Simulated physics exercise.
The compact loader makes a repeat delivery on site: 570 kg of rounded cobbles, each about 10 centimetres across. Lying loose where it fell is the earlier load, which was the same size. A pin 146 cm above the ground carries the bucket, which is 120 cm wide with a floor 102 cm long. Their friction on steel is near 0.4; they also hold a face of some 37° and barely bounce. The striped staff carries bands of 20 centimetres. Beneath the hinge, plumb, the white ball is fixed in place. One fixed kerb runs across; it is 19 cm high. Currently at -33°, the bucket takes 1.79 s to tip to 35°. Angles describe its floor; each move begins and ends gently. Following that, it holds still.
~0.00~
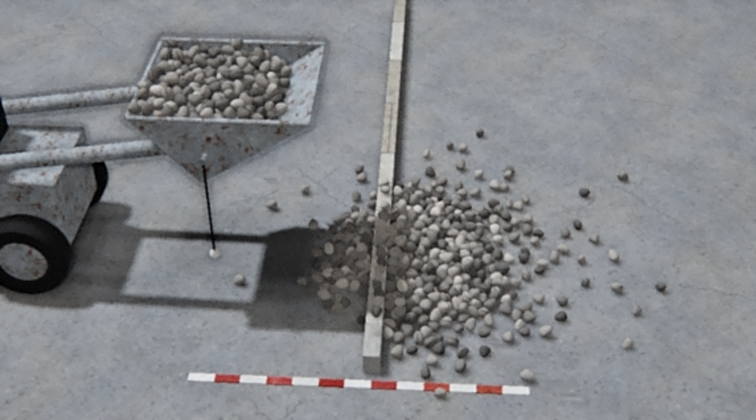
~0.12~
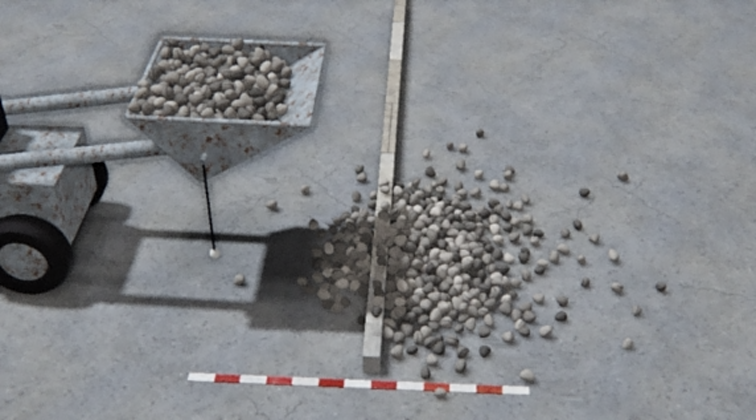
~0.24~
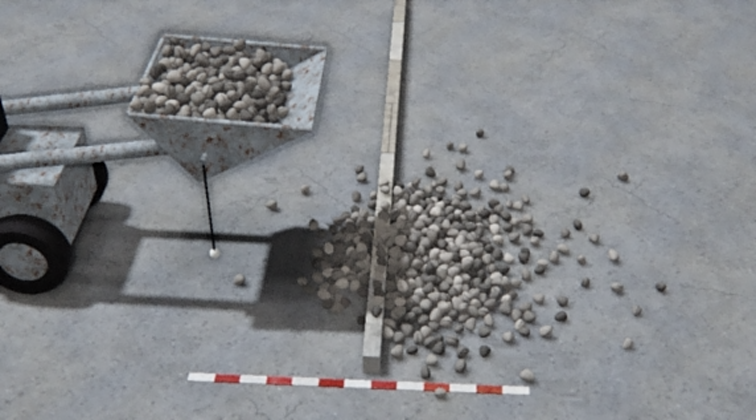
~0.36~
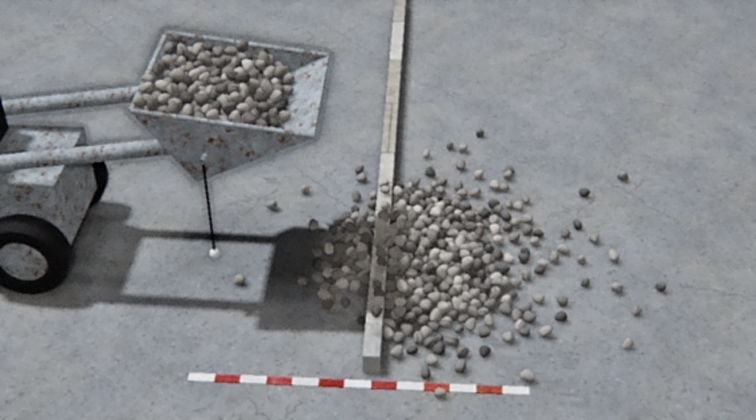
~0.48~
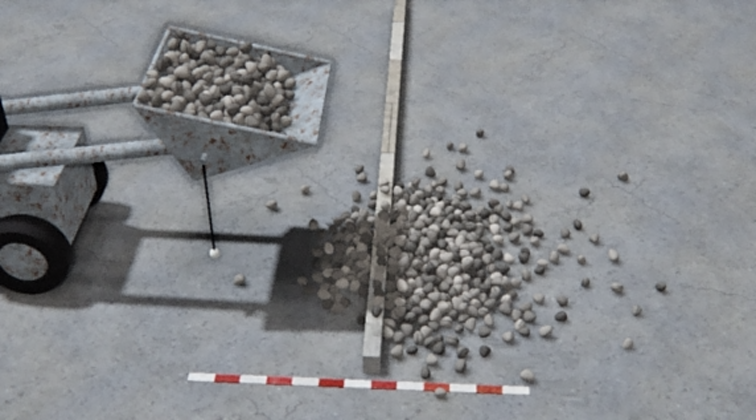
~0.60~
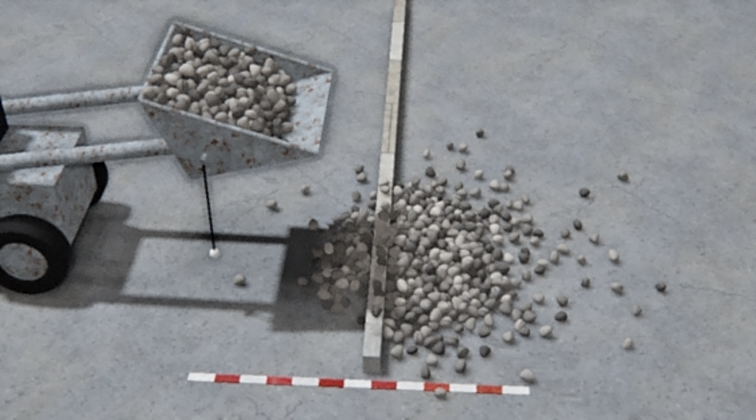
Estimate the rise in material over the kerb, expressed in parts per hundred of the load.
Close to 17 parts in a hundred.
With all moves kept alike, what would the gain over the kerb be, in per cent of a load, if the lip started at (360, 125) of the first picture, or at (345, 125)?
70 %, then 50 %.
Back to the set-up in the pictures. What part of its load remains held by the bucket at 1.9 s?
It keeps some 45 percent of its load.
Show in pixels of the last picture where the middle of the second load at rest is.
Roughly pixel (349, 245) in the last view.
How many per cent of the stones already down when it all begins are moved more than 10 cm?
Some 5 percent, give or take.
After 1.3 s the floor is at 24°; in per cent of one load, 98 in the bucket, 21 on this side of the kerb, 81 over the kerb; the foremost stones are at (619, 258).
After 1.9 s the floor is at 35°; in per cent of one load, 44 in the bucket, 75 on this side of the kerb, 81 over the kerb; the foremost stones are at (619, 258).
After 2.2 s the floor is at 35°; in per cent of one load, 10 in the bucket, 101 on this side of the kerb, 89 over the kerb; the foremost stones are at (619, 258).
After 5.0 s the floor is at 35°; in per cent of one load, 0 in the bucket, 102 on this side of the kerb, 98 over the kerb; the foremost stones are at (619, 258). Net gain over the kerb, 17.
